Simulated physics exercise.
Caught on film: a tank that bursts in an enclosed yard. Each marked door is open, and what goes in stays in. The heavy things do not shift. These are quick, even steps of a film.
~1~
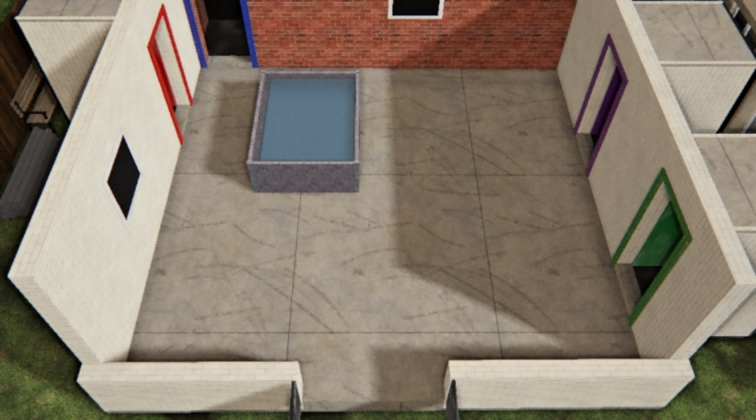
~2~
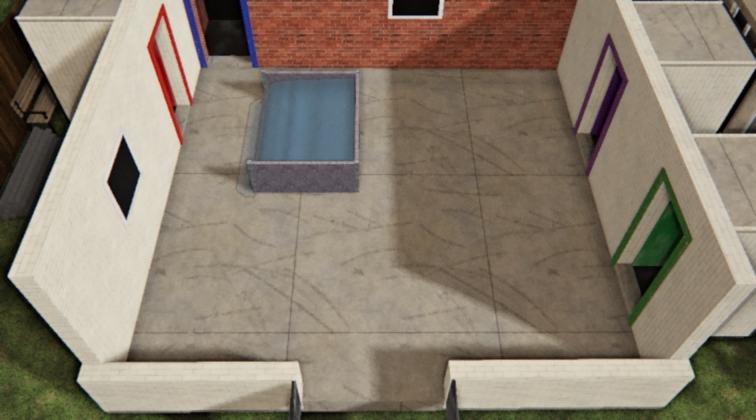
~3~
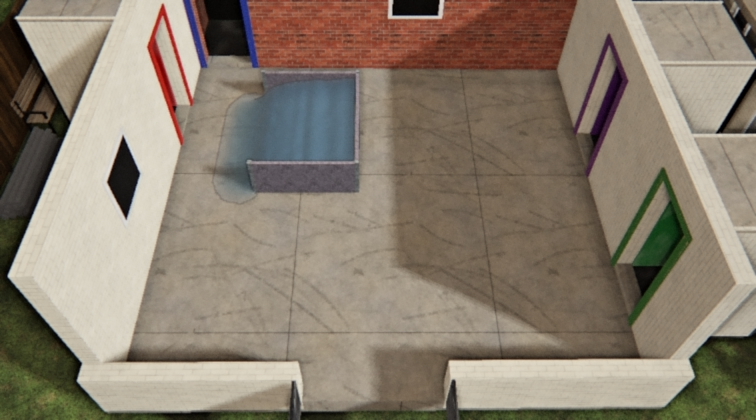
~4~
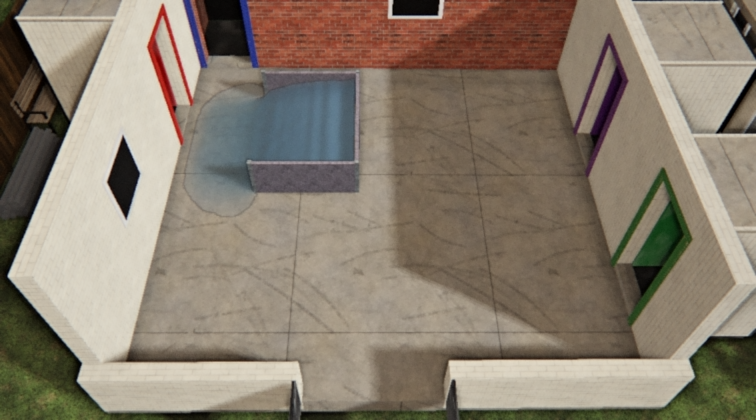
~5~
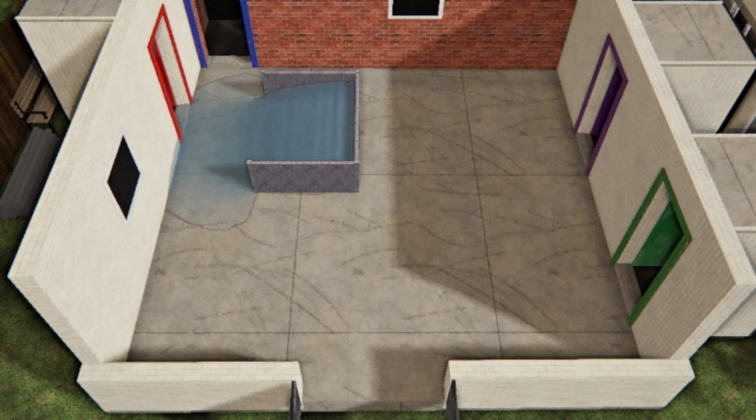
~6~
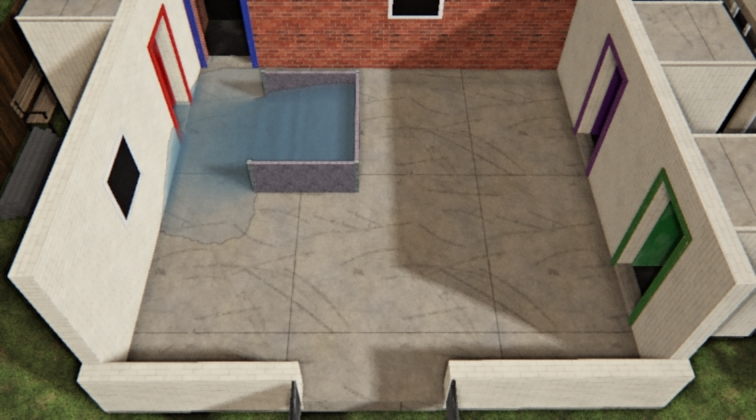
The clip shows a still water tank in a walled yard with red, blue, purple and green doorways; its left side opens, and water pours out across the concrete, spreading leftward to the wall near the red doorway.
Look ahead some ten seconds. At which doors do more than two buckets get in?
One by one: The blue door lets in a lot; the purple door admits no more than that; the red door lets in a lot; the green door admits no more than that.
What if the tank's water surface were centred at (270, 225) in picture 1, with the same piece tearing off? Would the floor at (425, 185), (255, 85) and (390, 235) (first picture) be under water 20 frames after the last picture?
In turn: No water, flooded, dry.
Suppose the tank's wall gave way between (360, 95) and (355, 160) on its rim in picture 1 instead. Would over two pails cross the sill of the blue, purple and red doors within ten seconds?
In short: Blue door is under, purple door takes more, red door is under.
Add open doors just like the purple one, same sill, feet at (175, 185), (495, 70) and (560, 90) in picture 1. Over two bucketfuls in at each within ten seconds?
In turn: Lets more in, lets less in, is under.
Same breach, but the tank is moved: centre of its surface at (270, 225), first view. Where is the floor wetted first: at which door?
It is the red one.
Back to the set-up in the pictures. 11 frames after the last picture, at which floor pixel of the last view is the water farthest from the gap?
Around (121, 384).
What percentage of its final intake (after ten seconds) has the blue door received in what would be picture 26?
Some 75 per cent.
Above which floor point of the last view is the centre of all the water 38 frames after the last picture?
Close to (314, 189).
A moment on, water covers 15 % of the floor; the blue door under two buckets in, the purple door not reached, the red door far over two buckets in, the green door not reached.
Next, water covers 25 % of the floor; the blue door over two buckets in, the purple door not reached, the red door far over two buckets in, the green door not reached.
Then, water covers 40 % of the floor; the blue door far over two buckets in, the purple door not reached, the red door far over two buckets in, the green door not reached.
Later, water covers 65 % of the floor; the blue door far over two buckets in, the purple door not reached, the red door far over two buckets in, the green door not reached.
In the end, water covers 80 % of the floor; the blue door far over two buckets in, the purple door wet at the sill, nothing in, the red door far over two buckets in, the green door wet at the sill, nothing in.
